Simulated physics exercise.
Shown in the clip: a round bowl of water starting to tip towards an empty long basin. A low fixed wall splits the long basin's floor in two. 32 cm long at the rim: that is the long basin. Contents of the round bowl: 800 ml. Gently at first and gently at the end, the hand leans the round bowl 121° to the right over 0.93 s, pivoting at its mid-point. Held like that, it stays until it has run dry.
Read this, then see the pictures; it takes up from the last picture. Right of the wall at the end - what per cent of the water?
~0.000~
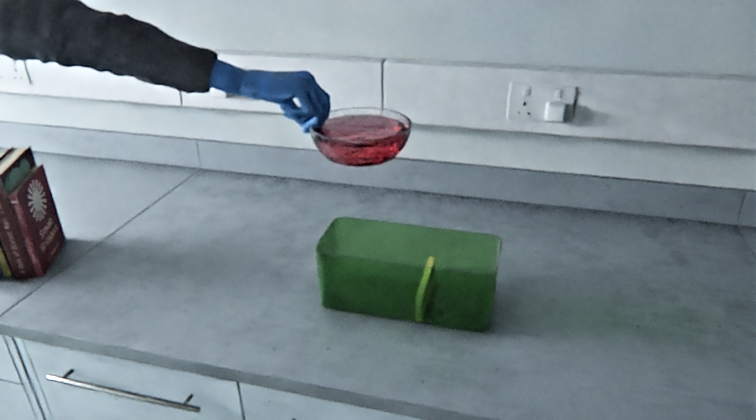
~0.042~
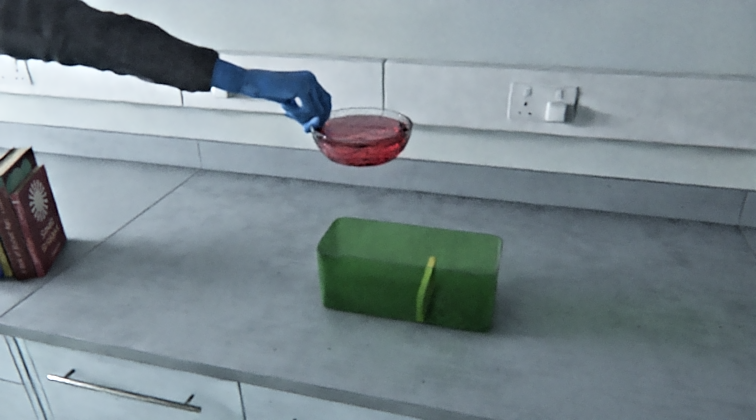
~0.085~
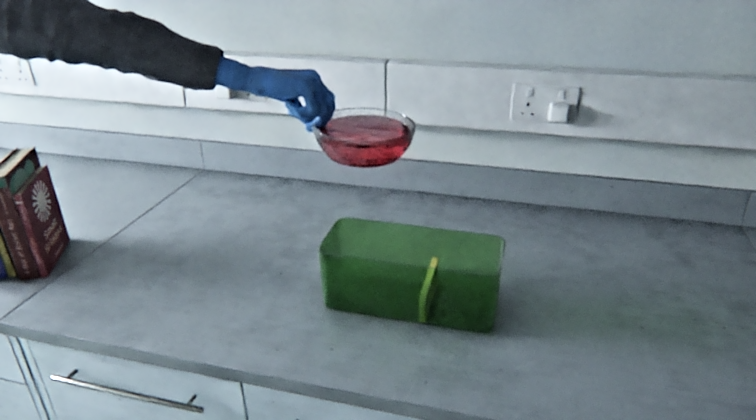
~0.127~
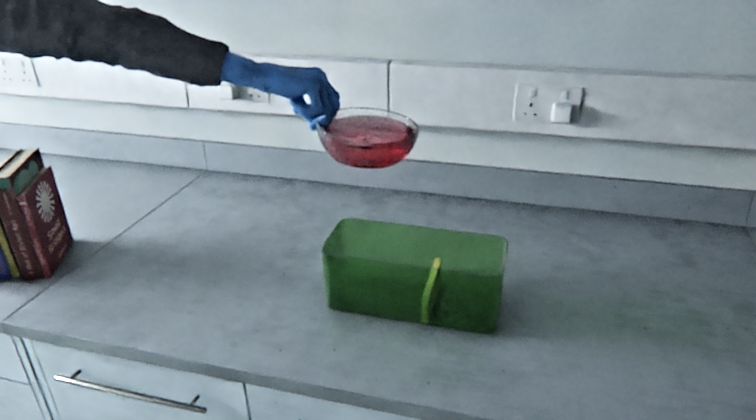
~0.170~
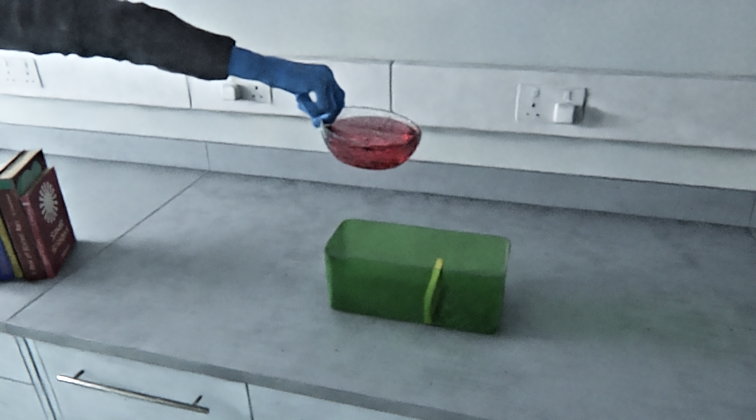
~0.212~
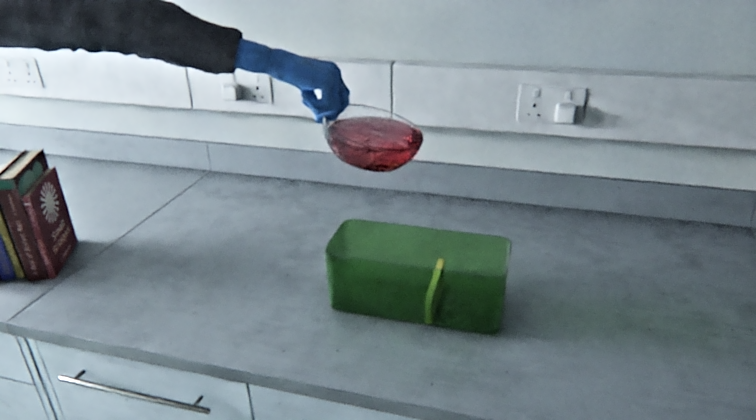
Near 59 per cent.
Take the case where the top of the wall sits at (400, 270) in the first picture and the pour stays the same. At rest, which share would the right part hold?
Around 85 %, I'd say.
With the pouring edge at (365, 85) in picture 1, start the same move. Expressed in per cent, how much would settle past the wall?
Then I'd expect something near 20 per cent.
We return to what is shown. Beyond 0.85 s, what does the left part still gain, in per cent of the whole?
Near 9 percent, give or take.
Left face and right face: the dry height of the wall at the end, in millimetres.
Measured: Left around 50 mm, right around 28 mm.
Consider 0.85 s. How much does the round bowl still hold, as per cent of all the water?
I'd say some 0 per cent remains.
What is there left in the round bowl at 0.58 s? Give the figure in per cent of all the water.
Roughly 16 per cent.
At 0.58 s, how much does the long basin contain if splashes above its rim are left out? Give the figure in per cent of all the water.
Around 26 percent.
After 0.58 s the tilt is 83° and 15 per cent is still to pour, 1 is left of the wall and 24 right of it.
After 0.85 s the tilt is 119° and 0 per cent is still to pour, 25 is left of the wall and 61 right of it.
After 1.13 s the tilt is 121° and 0 per cent is still to pour, 32 is left of the wall and 60 right of it.
After 1.43 s the tilt is 121° and 0 per cent is still to pour, 33 is left of the wall and 59 right of it.
In the end 33 per cent lies left of the wall, 59 right of it and 8 outside.
